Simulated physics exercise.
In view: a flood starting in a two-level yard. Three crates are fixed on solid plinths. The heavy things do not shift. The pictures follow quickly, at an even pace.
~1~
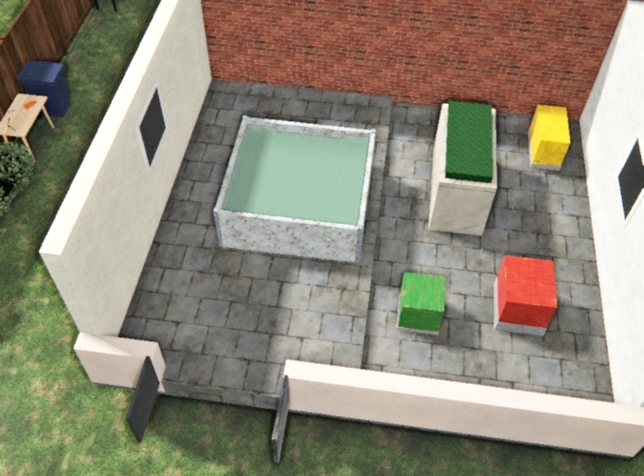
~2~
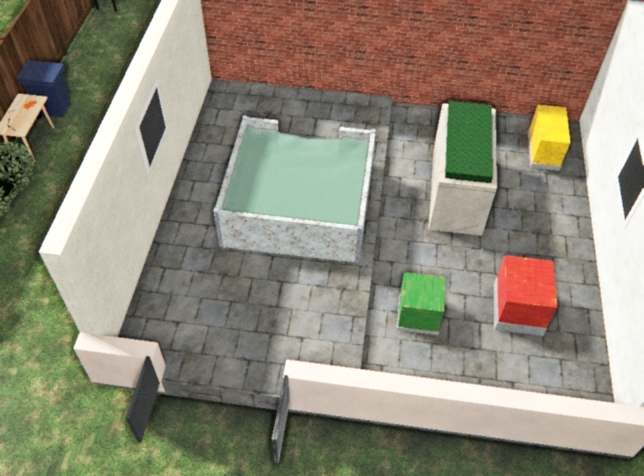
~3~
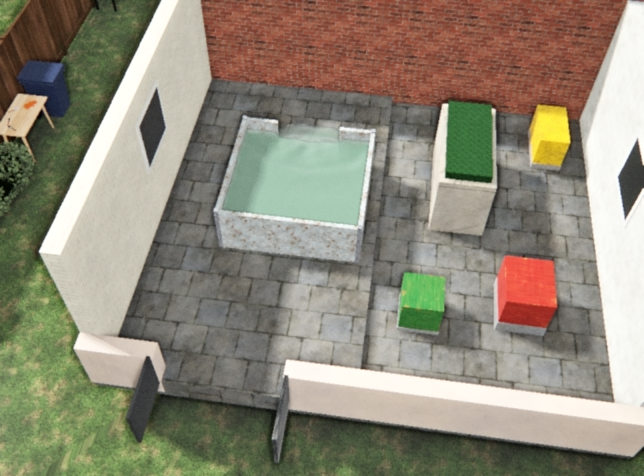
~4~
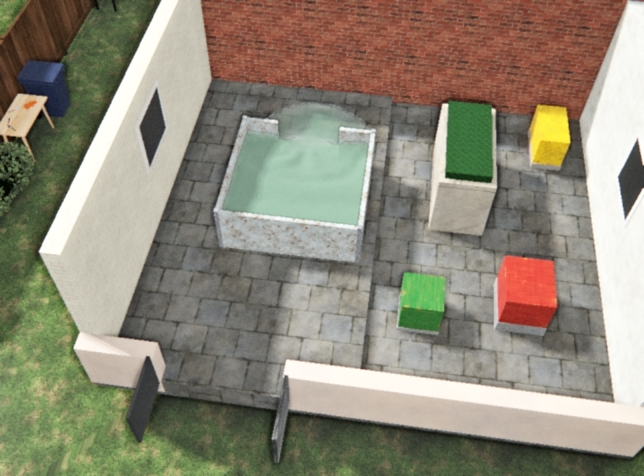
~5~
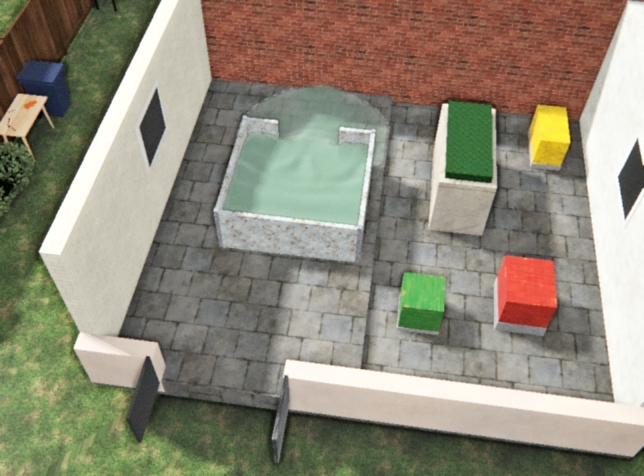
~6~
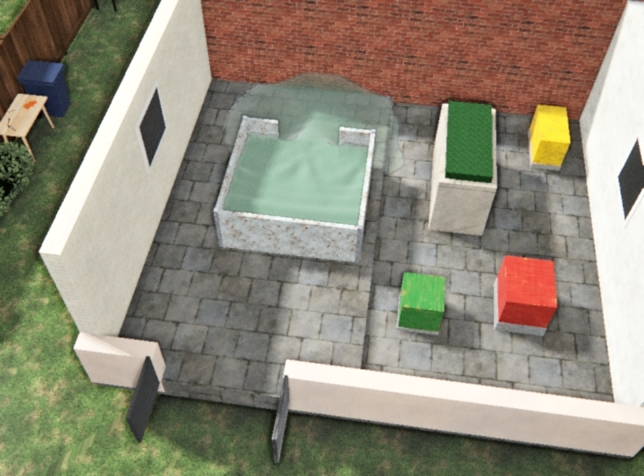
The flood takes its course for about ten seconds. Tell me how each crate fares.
One by one: The yellow crate is soaked; the green crate is soaked; the red crate keeps dry.
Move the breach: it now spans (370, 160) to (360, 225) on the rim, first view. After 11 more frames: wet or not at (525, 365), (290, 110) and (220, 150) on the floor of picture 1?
In that order: Wet, dry, dry.
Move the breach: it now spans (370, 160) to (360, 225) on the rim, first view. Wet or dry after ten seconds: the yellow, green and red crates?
The yellow crate is topped; the green crate is soaked; the red crate ends up wet.
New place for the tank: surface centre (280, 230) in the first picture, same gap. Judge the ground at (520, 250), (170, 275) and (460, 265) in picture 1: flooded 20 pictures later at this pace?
One after the other: Free of water, not flooded, dry.
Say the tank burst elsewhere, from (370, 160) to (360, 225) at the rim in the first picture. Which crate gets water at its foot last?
That is the crate marked yellow.
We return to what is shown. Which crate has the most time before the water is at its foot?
Last comes the green crate.
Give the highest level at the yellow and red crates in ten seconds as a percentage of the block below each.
Roughly 270 per cent, then 70 per cent.
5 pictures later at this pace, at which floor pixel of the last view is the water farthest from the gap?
Around (478, 112).
A moment on, water covers 20 % of the floor; the yellow crate not reached, the green crate not reached, the red crate not reached.
Next, water covers 30 % of the floor; the yellow crate water round its plinth, the green crate not reached, the red crate not reached.
Then, water covers 55 % of the floor; the yellow crate water round its plinth, the green crate not reached, the red crate water round its plinth.
Later, water covers 80 % of the floor; the yellow crate water round its plinth, the green crate water round its plinth, the red crate water round its plinth.
In the end, water covers 95 % of the floor; the yellow crate was topped, the green crate was topped, the red crate stayed above the water.
